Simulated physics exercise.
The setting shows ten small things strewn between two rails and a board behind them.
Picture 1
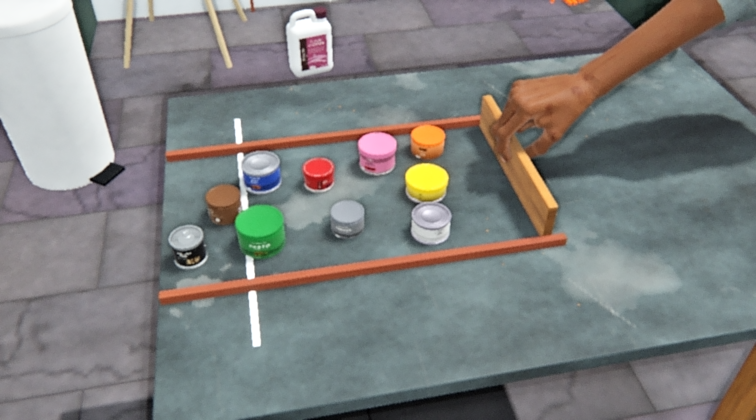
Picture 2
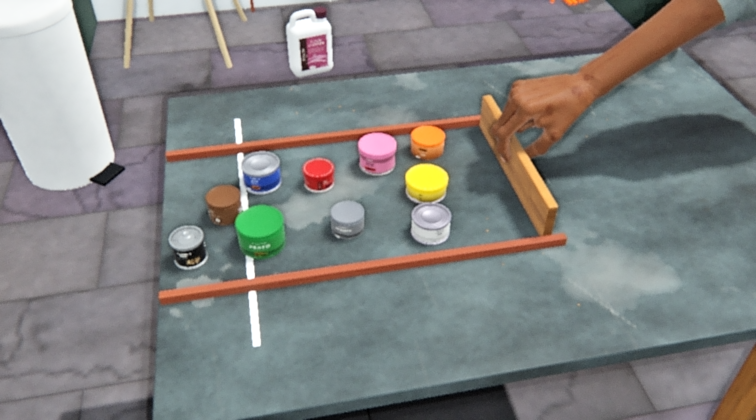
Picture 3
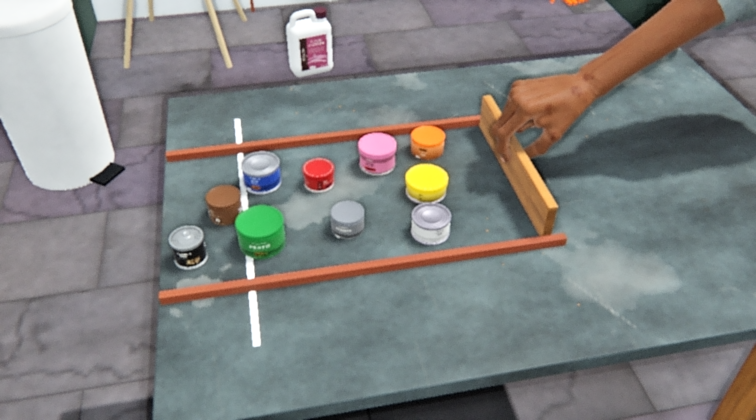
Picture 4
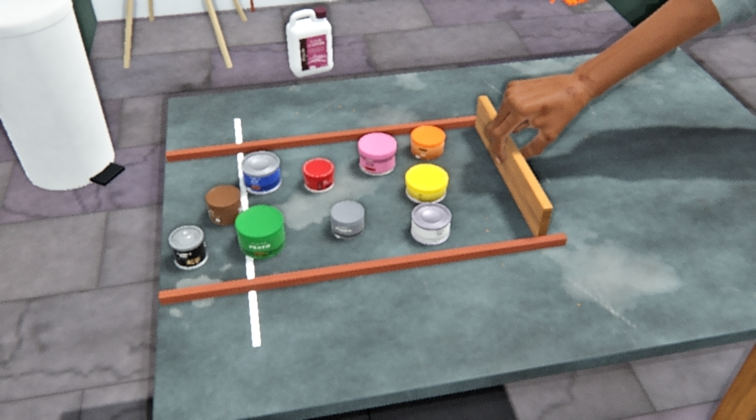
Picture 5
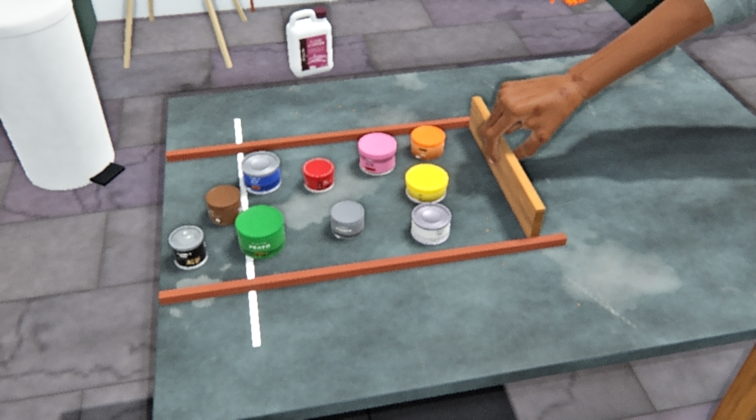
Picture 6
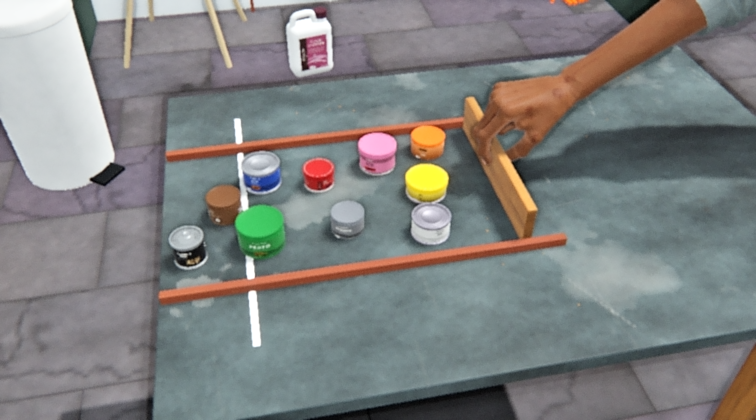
On a dark stone tabletop, ten small colourful tubs and tins sat scattered between two reddish rails and stayed still, while a hand at the right slid a wooden board slightly left toward them.
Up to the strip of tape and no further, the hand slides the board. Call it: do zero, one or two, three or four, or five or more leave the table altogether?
One or two.
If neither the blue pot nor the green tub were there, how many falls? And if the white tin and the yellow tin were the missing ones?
0 and 1.
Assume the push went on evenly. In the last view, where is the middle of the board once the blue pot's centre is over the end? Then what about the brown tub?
At (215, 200) for the blue pot; at (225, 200) for the brown tub.
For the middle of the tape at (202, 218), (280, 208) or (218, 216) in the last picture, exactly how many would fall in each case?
It would be 5, then 0, then 2.
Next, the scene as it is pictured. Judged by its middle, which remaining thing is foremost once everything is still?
The answer: The brown tub.
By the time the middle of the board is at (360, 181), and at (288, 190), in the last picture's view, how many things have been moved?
Note: First position 6; second position 9.
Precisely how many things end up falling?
I count 1 in all.
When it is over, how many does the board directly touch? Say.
Contact count: 5.
Early on, none off yet; black tin at rest near (189, 248); brown tub at rest near (225, 205); green tub at rest near (261, 232).
Finally, the number that fall off is one or two; lost, black tin.
